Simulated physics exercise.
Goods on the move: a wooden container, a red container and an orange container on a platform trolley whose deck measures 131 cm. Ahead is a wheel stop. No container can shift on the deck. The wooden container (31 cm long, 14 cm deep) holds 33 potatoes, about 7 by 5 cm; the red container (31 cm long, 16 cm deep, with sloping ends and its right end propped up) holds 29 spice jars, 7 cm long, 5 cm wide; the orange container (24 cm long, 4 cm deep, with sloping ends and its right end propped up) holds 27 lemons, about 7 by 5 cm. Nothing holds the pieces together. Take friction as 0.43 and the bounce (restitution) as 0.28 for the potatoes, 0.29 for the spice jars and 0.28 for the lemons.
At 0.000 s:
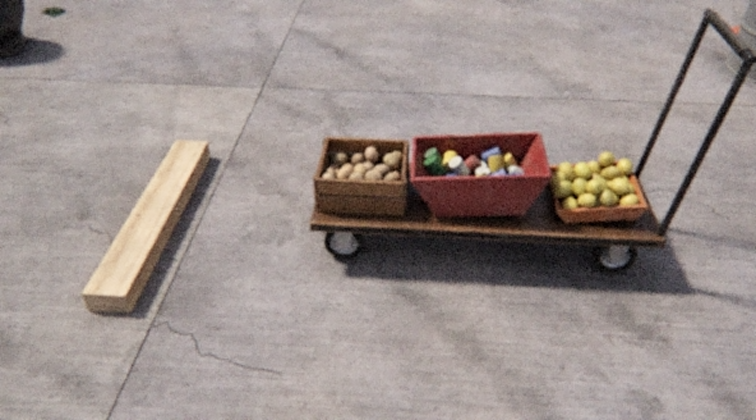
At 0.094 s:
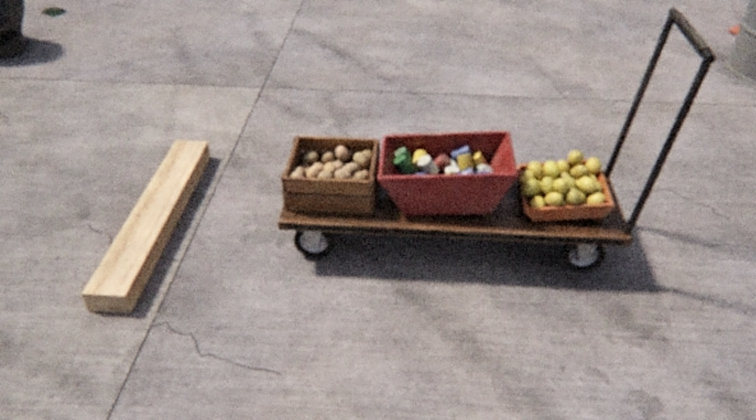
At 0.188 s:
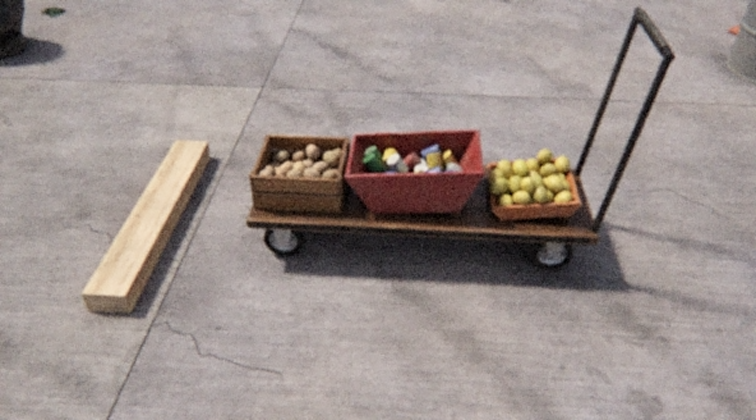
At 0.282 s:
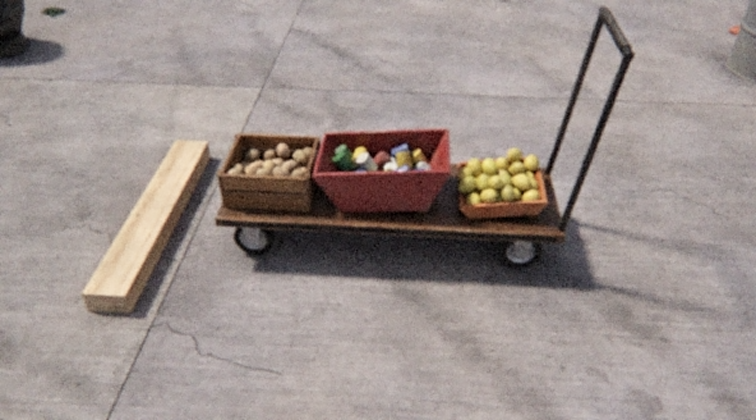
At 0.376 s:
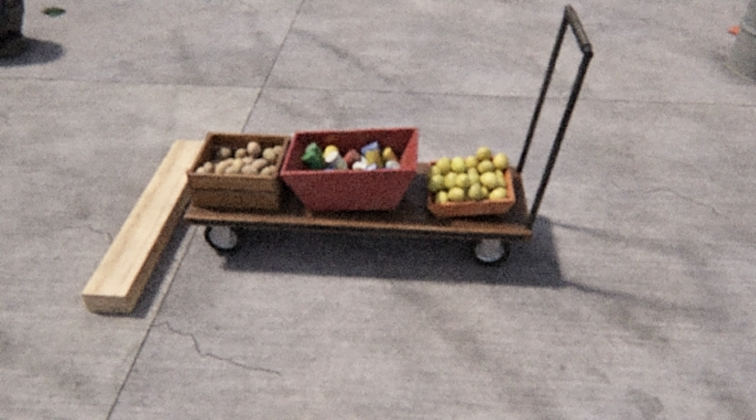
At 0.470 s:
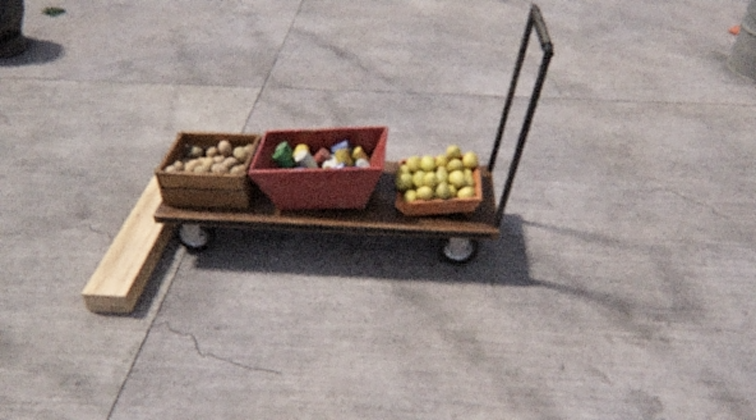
We see a platform trolley carrying potatoes in a wooden container, small jars in a red one and lemons in an orange one roll steadily left across paved ground, its front end drawing close to a pale wooden beam.
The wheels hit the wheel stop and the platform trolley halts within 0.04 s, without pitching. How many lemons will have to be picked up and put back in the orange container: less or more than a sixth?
It sheds more than a sixth of them.
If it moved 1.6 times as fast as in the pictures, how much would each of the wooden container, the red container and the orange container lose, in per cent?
Then wooden container 0, red container 0, orange container 50 per cent.
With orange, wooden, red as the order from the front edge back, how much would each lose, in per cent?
Then wooden container 0, red container 0, orange container 30 per cent.
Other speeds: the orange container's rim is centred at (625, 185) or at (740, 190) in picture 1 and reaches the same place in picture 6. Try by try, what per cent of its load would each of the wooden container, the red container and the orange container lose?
Wooden container 0 then 0, red container 0 then 10, orange container 40 then 40 per cent.
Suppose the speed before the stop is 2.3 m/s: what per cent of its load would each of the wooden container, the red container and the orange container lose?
In that case wooden container 0, red container 0, orange container 40 per cent.
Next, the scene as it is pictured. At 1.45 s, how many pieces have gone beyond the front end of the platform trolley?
Roughly 0.
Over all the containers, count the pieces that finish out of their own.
Some 8 pieces.
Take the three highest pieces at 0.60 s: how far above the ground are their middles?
Roughly 36 cm.
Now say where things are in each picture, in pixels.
In the first picture (each is followed by its nearest rim corner in this view), orange container, (645, 205); red container, (549, 175); 66 cm short of the stop; none out.
In the second picture, orange container, (612, 204); red container, (515, 174); 54 cm short of the stop.
In the third picture, orange container, (578, 202); red container, (481, 172); 42 cm short of the stop.
In the fourth picture, orange container, (545, 201); red container, (447, 171); 30 cm short of the stop.
In the fifth picture, orange container, (512, 199); red container, (414, 169); 18 cm short of the stop.
In the sixth picture, orange container, (479, 198); red container, (380, 168); 6 cm short of the stop; none out.
After 0.50 s, contact.
After 0.60 s, wooden container 33 in, 0 out, red container 29 in, 0 out and orange container 24 in, 3 out.
After 0.72 s, wooden container 33 in, 0 out, red container 29 in, 0 out and orange container 21 in, 6 out.
After 0.95 s, wooden container 33 in, 0 out, red container 29 in, 0 out and orange container 20 in, 7 out.
Final count (at 1.45 s), wooden container 33 in, 0 out, red container 29 in, 0 out and orange container 19 in, 8 out. Asked share, 8 of 27, 30 per cent.
